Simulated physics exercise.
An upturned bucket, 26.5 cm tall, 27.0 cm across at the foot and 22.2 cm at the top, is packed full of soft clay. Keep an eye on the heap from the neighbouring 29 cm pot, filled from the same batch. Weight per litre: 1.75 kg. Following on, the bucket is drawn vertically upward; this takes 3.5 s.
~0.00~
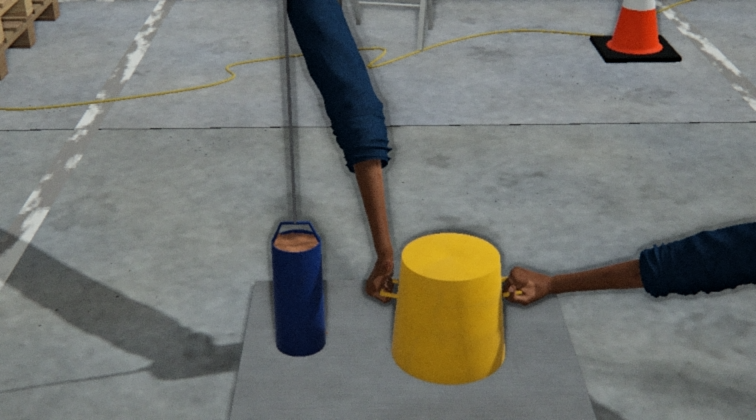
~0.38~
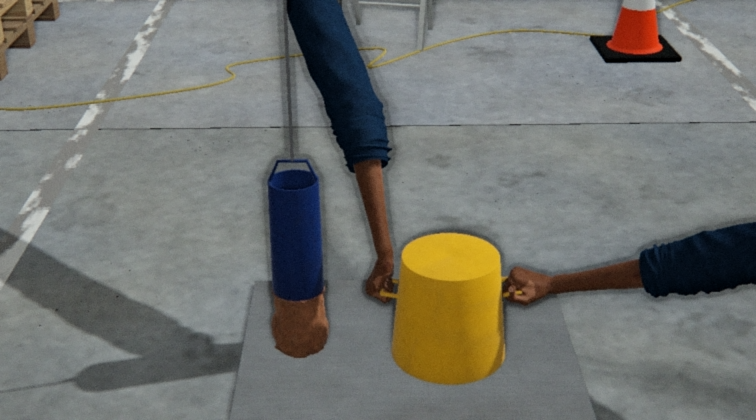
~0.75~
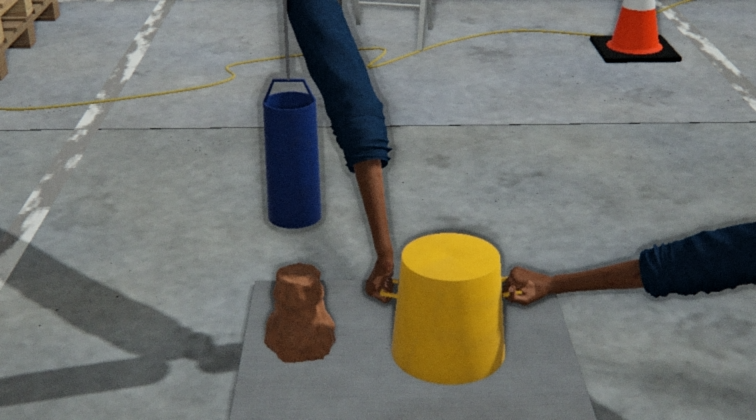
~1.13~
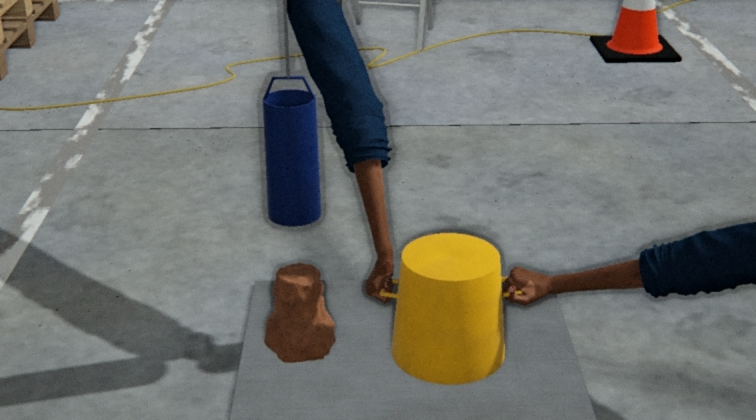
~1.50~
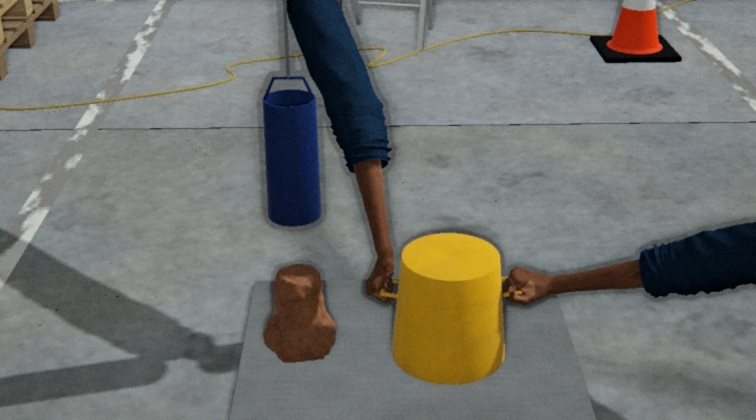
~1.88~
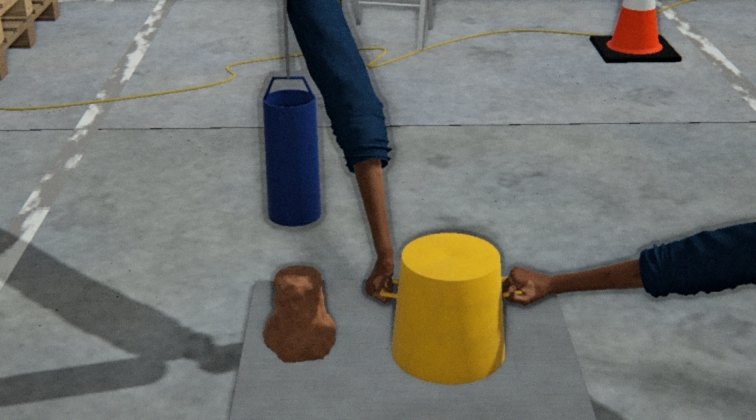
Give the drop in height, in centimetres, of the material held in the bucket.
The drop is roughly 5 centimetres.
By 2.8 s, the bucket is up 6.7 cm; the soft clay has come down 1.8 cm to 25 cm and is 29 cm wide.
By 3.6 s, the bucket is up 16 cm; the soft clay has come down 4.5 cm to 22 cm and is 32 cm wide.
By 4.5 s, the bucket is up 27 cm; the soft clay has come down 4.7 cm to 22 cm and is 32 cm wide.
By 5.6 s, the bucket is clear; the soft clay has come down 4.8 cm to 22 cm and is 32 cm wide.
By 6.1 s, at rest, the bucket is clear; the soft clay has come down 4.9 cm to 22 cm and is 32 cm wide.
